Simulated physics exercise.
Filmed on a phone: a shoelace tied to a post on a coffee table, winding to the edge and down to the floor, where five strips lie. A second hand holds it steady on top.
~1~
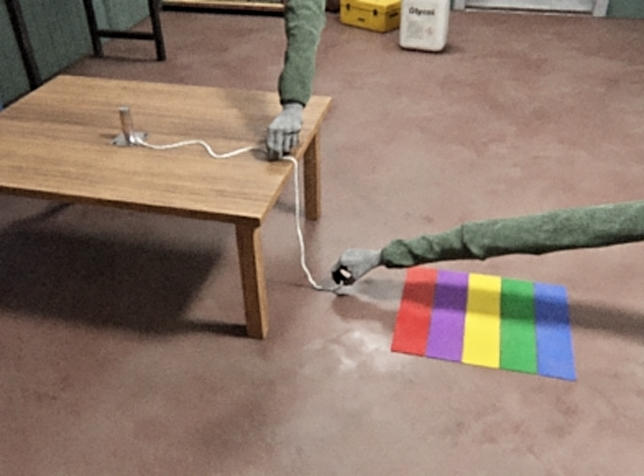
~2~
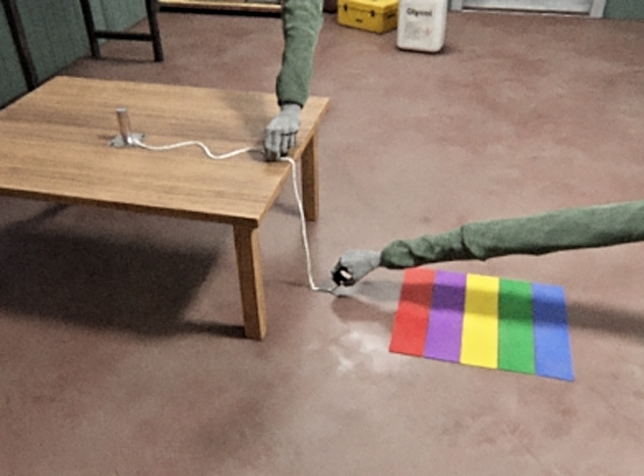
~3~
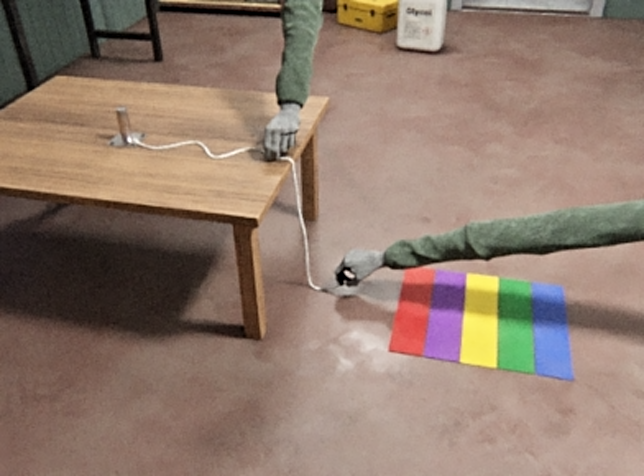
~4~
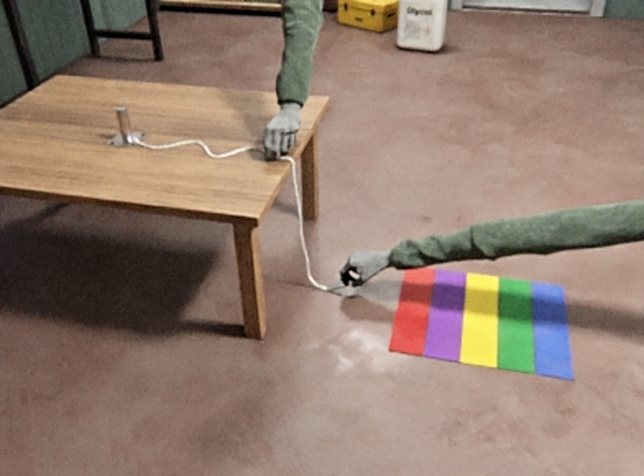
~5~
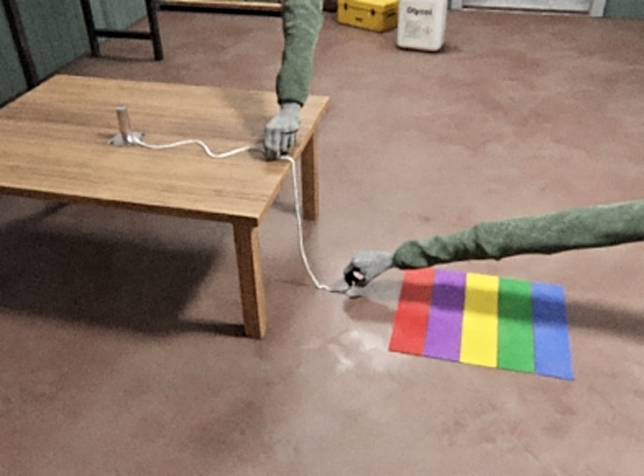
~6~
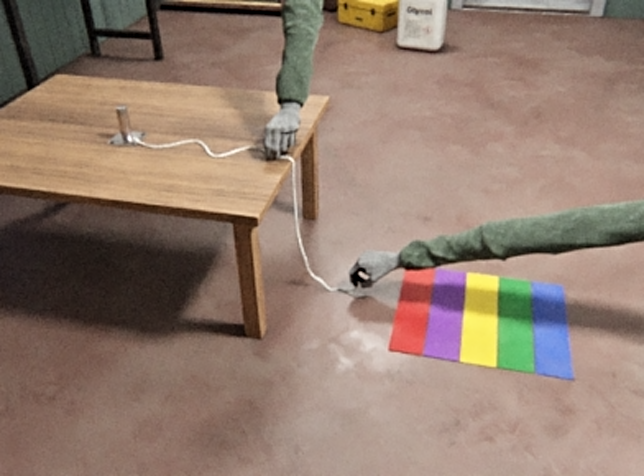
Beside a wooden coffee table, a gloved hand low over the floor drew the end of a white shoelace slightly right, near five coloured strips, while another hand stayed at the table's edge.
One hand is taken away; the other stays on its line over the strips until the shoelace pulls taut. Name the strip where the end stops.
Yellow.
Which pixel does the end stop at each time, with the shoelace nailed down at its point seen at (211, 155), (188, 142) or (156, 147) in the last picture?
Near (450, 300), then (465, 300), then (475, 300).
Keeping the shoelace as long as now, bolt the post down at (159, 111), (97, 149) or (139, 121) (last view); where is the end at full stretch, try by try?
(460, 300), (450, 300) and (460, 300).
Soon after, end near (423, 294); over red.
Then, end near (458, 299); over purple.
At full stretch, end near (478, 301); over yellow. It gets as far as the yellow strip.
